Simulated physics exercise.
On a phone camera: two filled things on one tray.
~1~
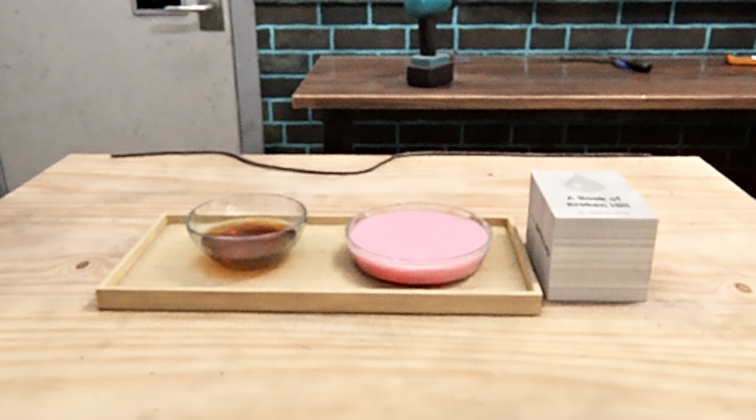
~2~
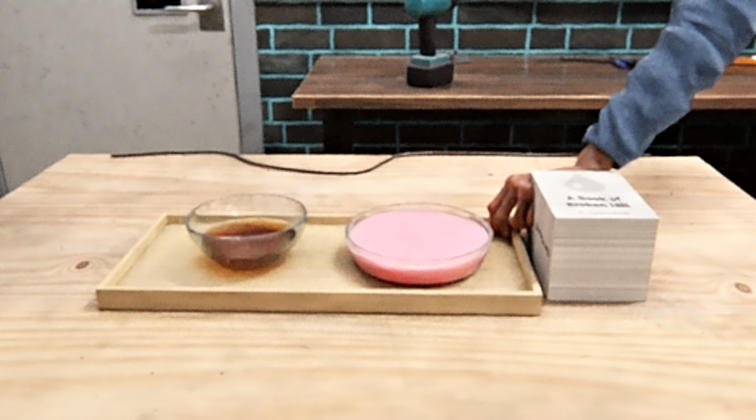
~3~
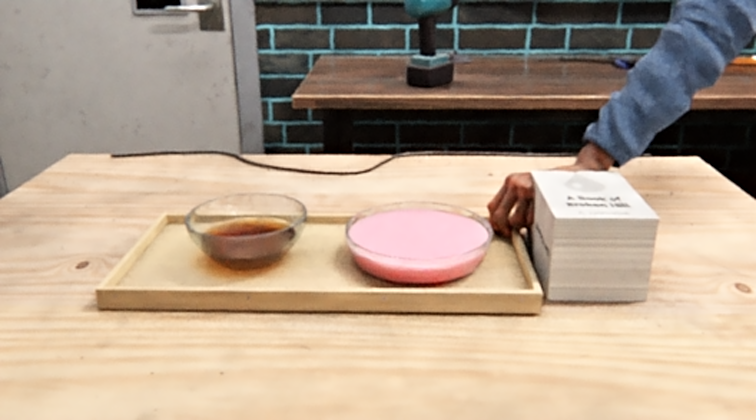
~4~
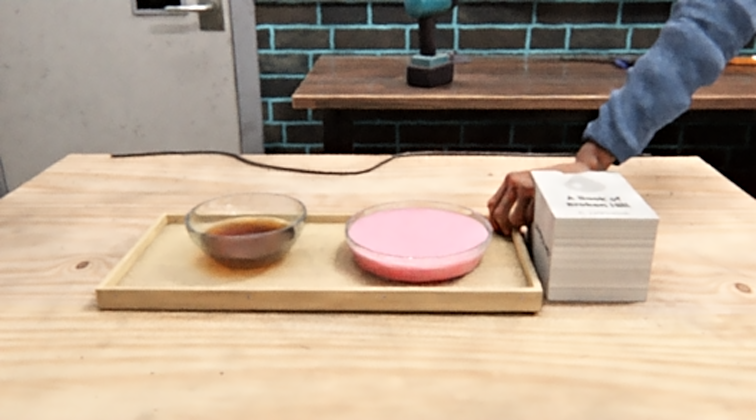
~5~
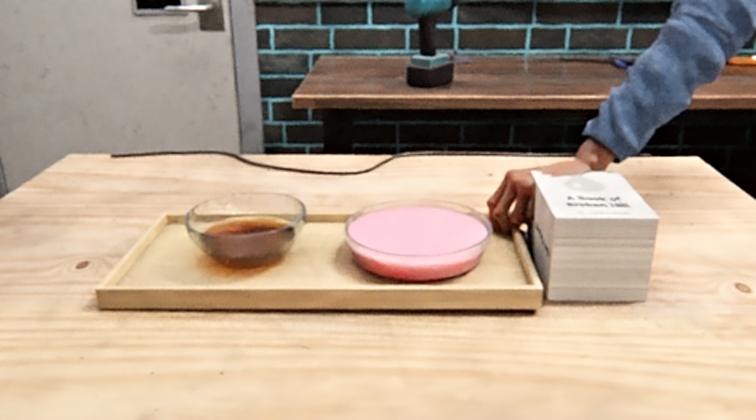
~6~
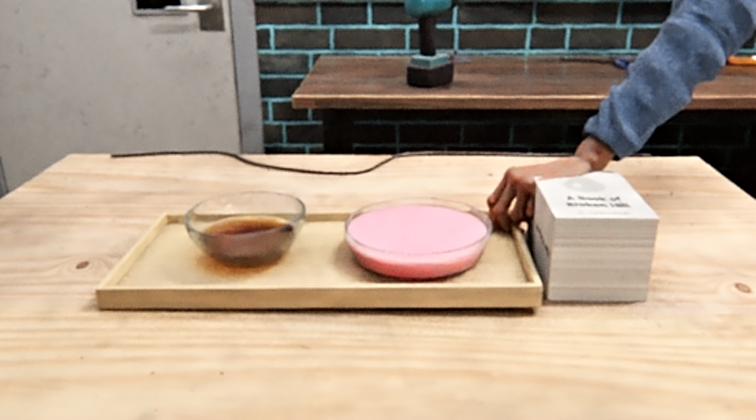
A hand reaches in, grips the tray's right end beside the book, and barely moves it.
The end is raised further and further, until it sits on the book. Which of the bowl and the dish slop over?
In the end bowl: All stays in; dish: Some gets out.
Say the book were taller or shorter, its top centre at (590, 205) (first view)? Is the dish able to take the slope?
It sloshes out.
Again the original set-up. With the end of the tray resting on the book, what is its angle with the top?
Roughly 13 degrees.
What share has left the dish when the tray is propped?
By my reckoning, 44 %.
A moment on, the tray slopes by about 7°; bowl, all is still inside; dish, all is still inside.
Further on, the tray slopes by about 15°; bowl, all is still inside; dish, a puddle lies under it.
When it is over, the tray slopes by about 13°, resting on the book; bowl, all is still inside; dish, a puddle lies under it.
